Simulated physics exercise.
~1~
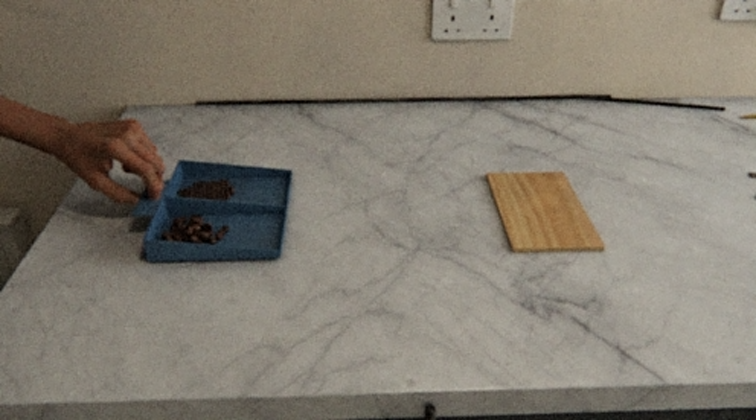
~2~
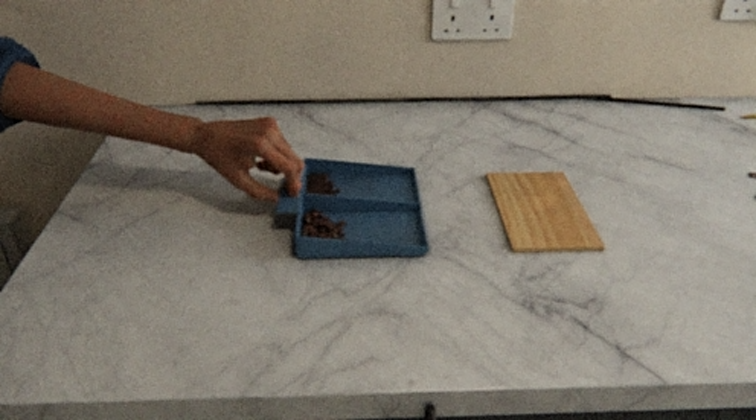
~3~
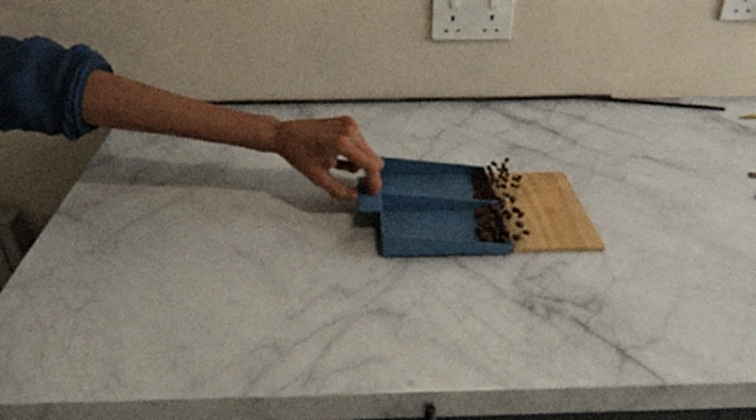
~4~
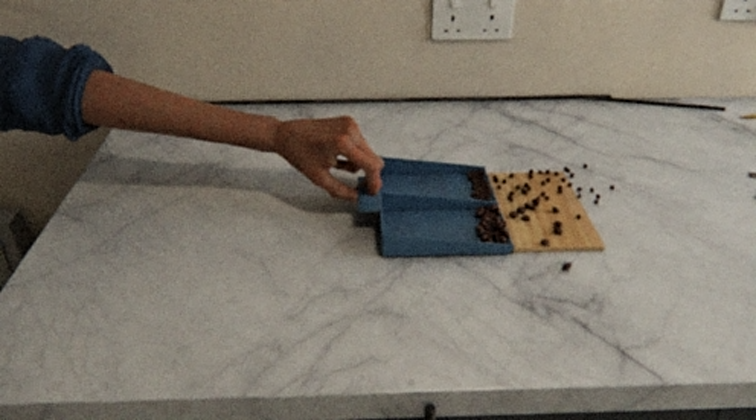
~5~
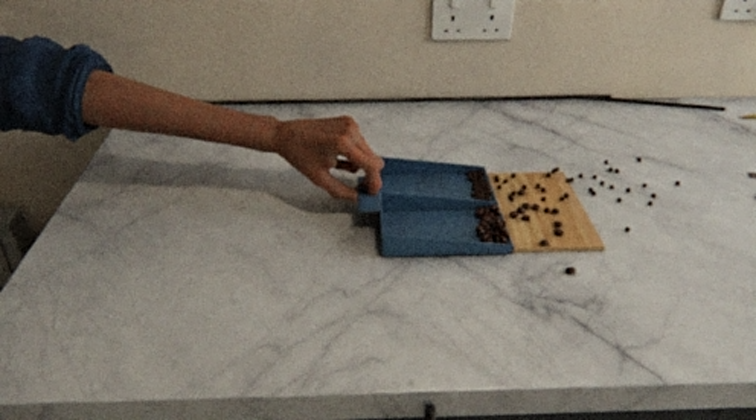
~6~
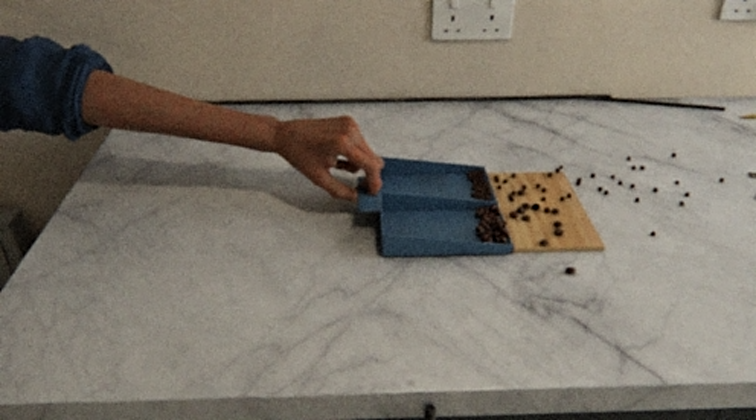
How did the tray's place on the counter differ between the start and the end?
At the start the tray was near the left side of the counter, well away from the wooden board. By the end it was farther right, resting up against the board's left edge.
